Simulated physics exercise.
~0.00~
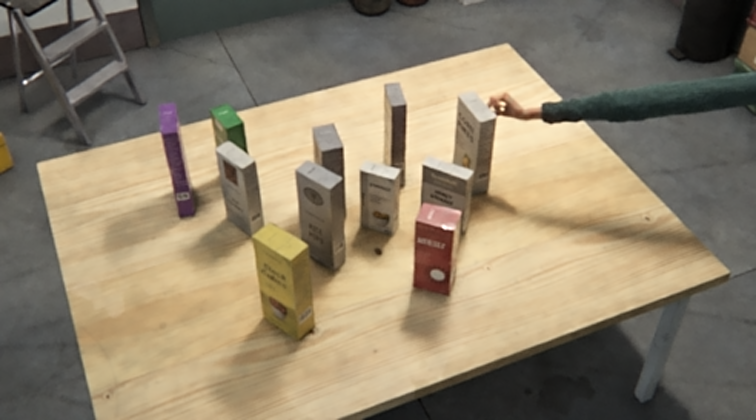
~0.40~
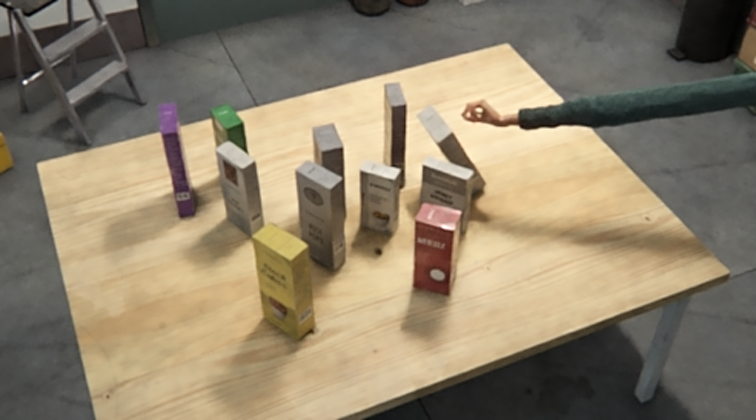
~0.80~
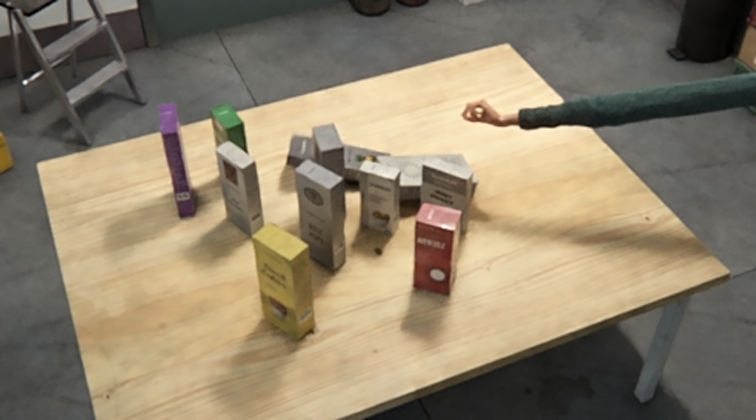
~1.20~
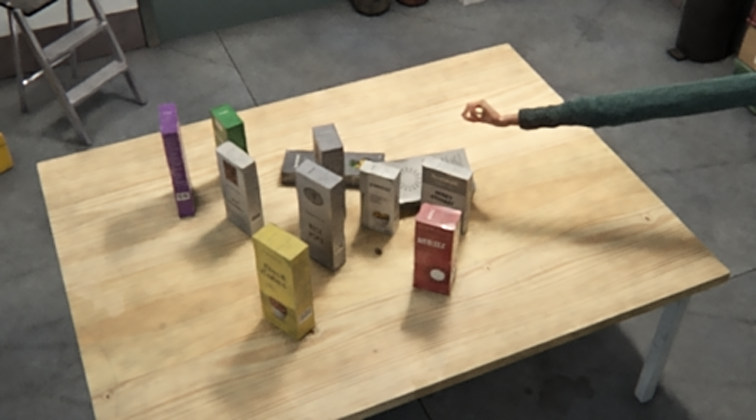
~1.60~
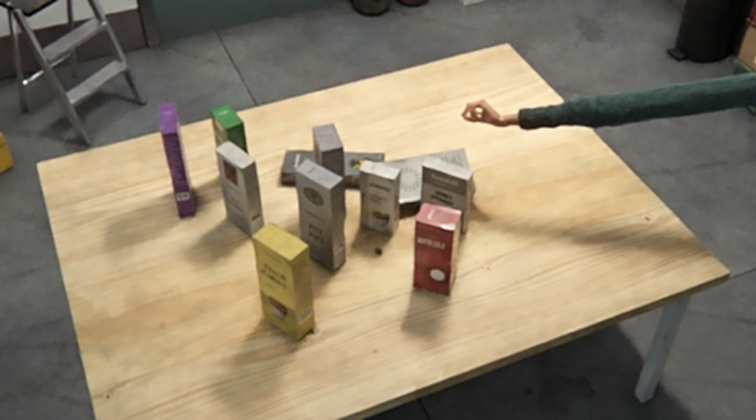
At first, eleven cereal boxes of several sizes stand scattered across a wooden table, and a hand in a green sleeve reaches in from the right to the tall pale box at the back. The box tips to the left, leaning steeply as the hand stays beside it. It then drops onto its side, and the slim grey box to its left goes down too. The two fallen boxes shift slightly and come to rest behind the front ones. Nine boxes remain standing, with the purple, green, yellow and red ones unmoved, while the hand hovers still.
